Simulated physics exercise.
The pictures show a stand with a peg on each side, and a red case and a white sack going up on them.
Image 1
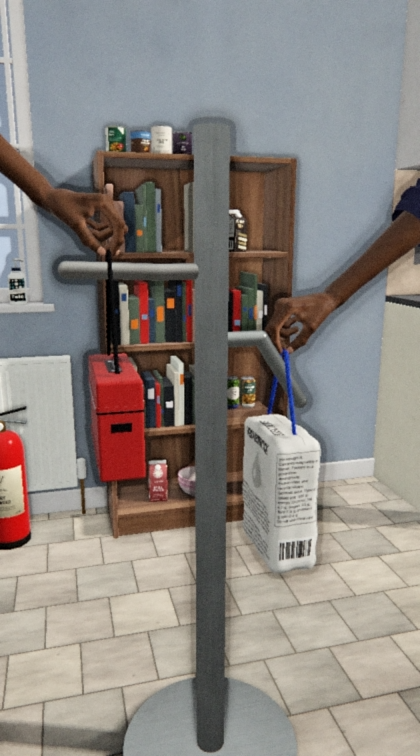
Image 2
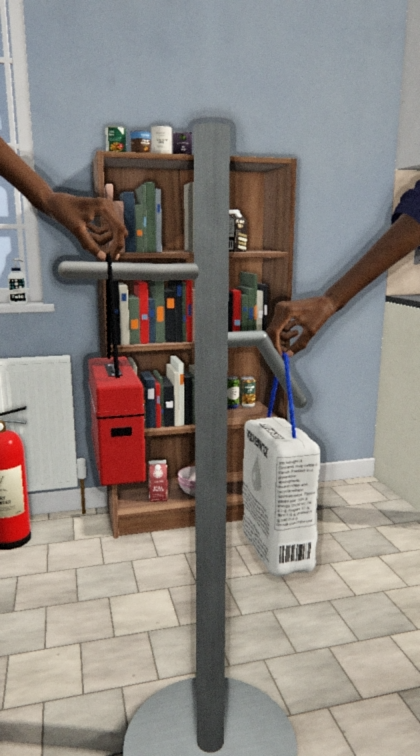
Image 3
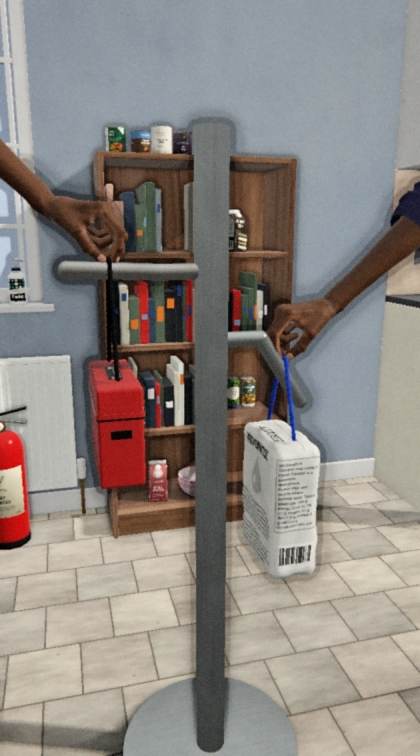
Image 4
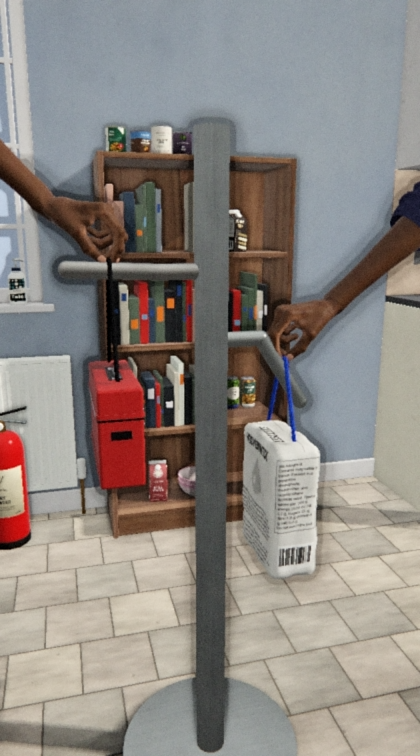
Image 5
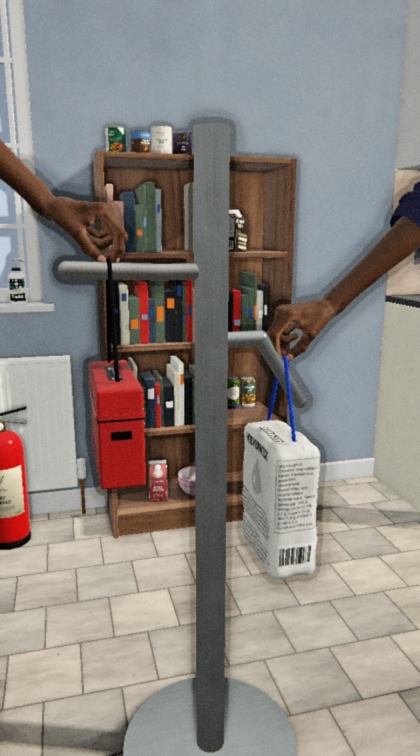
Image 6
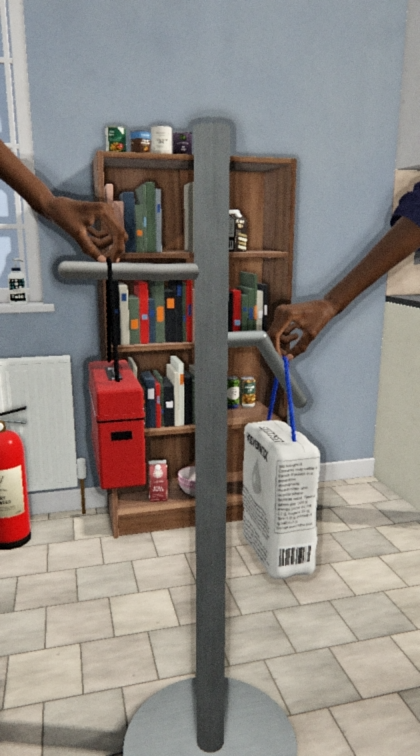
Two hands reach in from either side of a grey metal stand with a round base, seen from the front in a blue-walled room with a pale tiled floor. The left hand holds a red case by a black strap beside a level peg, and the right holds a white sack by a blue strap near a down-sloping peg. Both loads lower very slightly, then hang nearly still, the camera fixed.
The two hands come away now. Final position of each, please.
I'd predict the red case will stay aloft. I'd predict the white sack will not stay aloft.
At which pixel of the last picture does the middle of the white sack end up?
Rest position approx. (218, 699).
Then, 0.34 s past the final frame, red case on its peg near (115, 420); white sack on the floor near (274, 649).
Then, 0.62 s past the final frame, red case on its peg near (117, 422); white sack on the floor near (215, 700).
When it is over, red case on its peg near (117, 422); white sack on the floor near (218, 699). The red case stays hanging and the white sack drops to the floor.
